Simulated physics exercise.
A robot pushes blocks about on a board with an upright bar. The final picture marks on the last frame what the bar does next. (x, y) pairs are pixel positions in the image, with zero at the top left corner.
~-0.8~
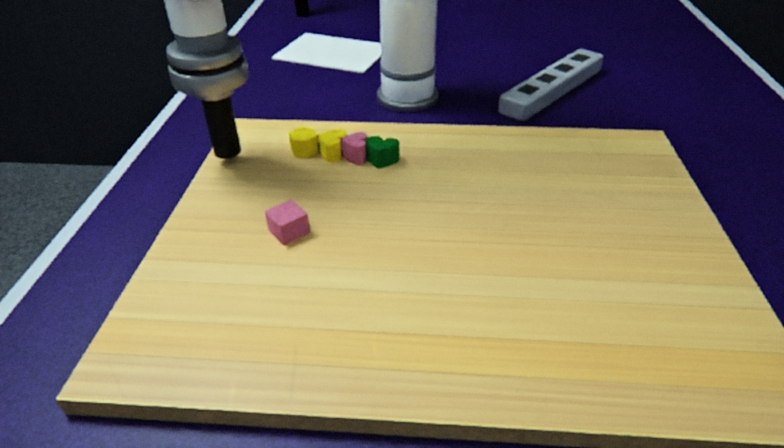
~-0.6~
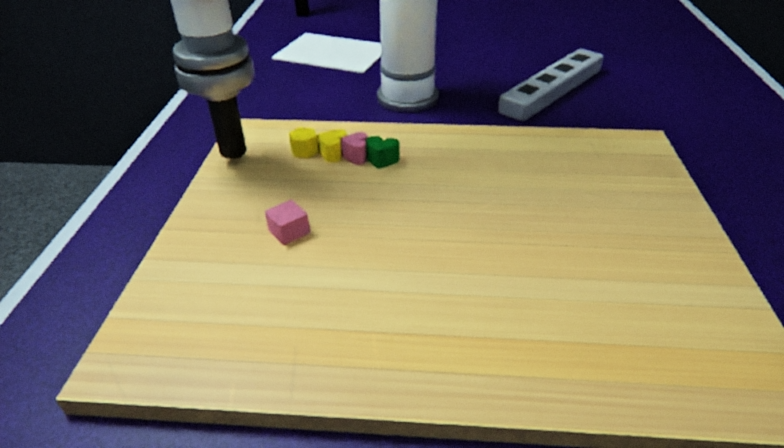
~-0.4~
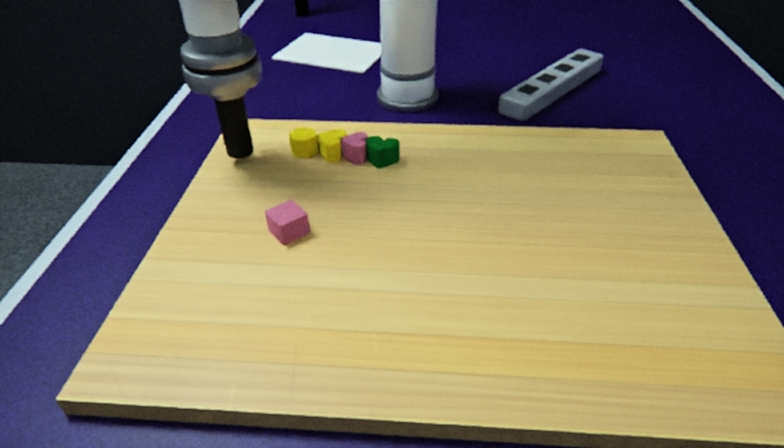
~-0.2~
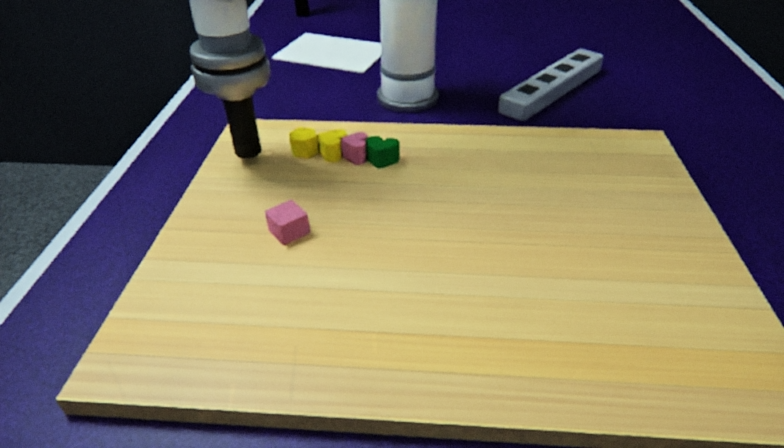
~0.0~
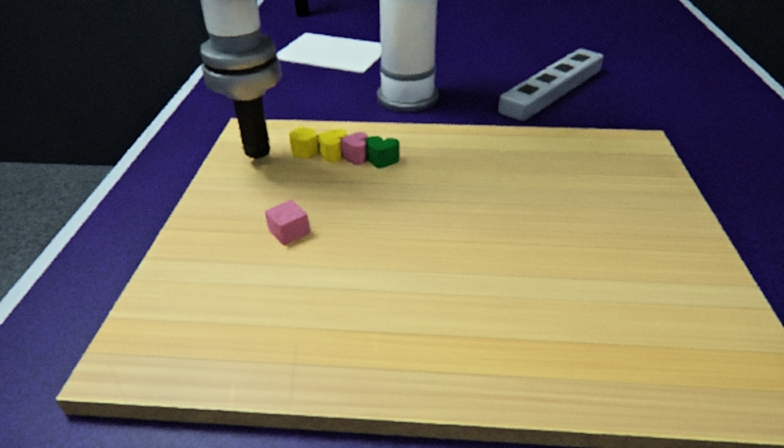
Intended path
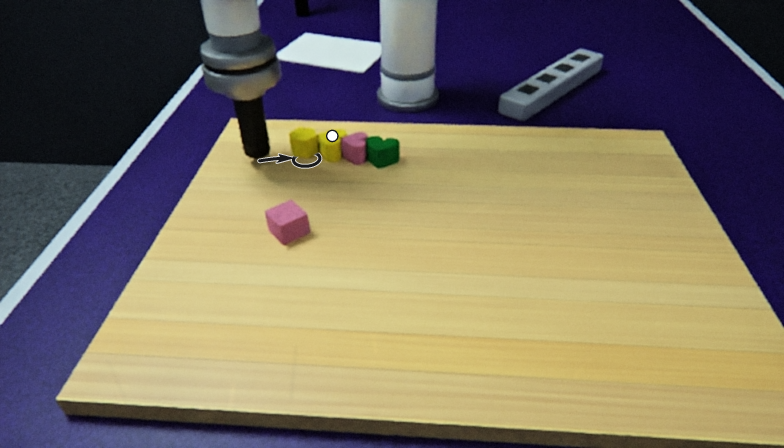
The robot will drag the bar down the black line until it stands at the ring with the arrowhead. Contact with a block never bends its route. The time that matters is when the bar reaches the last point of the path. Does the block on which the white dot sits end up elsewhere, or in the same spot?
Moved away.
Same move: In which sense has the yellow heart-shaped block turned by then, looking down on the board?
It rotates clockwise.
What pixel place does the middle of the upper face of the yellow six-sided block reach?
Most likely (316, 129).
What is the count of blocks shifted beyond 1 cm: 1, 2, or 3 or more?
2 blocks.
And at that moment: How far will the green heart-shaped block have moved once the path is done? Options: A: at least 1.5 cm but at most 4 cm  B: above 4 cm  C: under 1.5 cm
The answer is C.
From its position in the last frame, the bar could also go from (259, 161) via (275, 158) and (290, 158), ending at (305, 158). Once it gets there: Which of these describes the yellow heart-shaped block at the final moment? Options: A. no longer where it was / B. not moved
The answer is A.
Path on the board, from (259, 161) over (275, 159) and (291, 158) to (307, 159); the dot is on the yellow heart-shaped block.
On the path given first. Halfway along, bar at (282, 149); yellow six-sided block at (305, 133).
At the end, bar at (306, 150); yellow six-sided block at (316, 129), turned 45° anticlockwise; yellow heart-shaped block at (342, 130), turned 35° clockwise; pink heart-shaped block in place; green heart-shaped block in place.
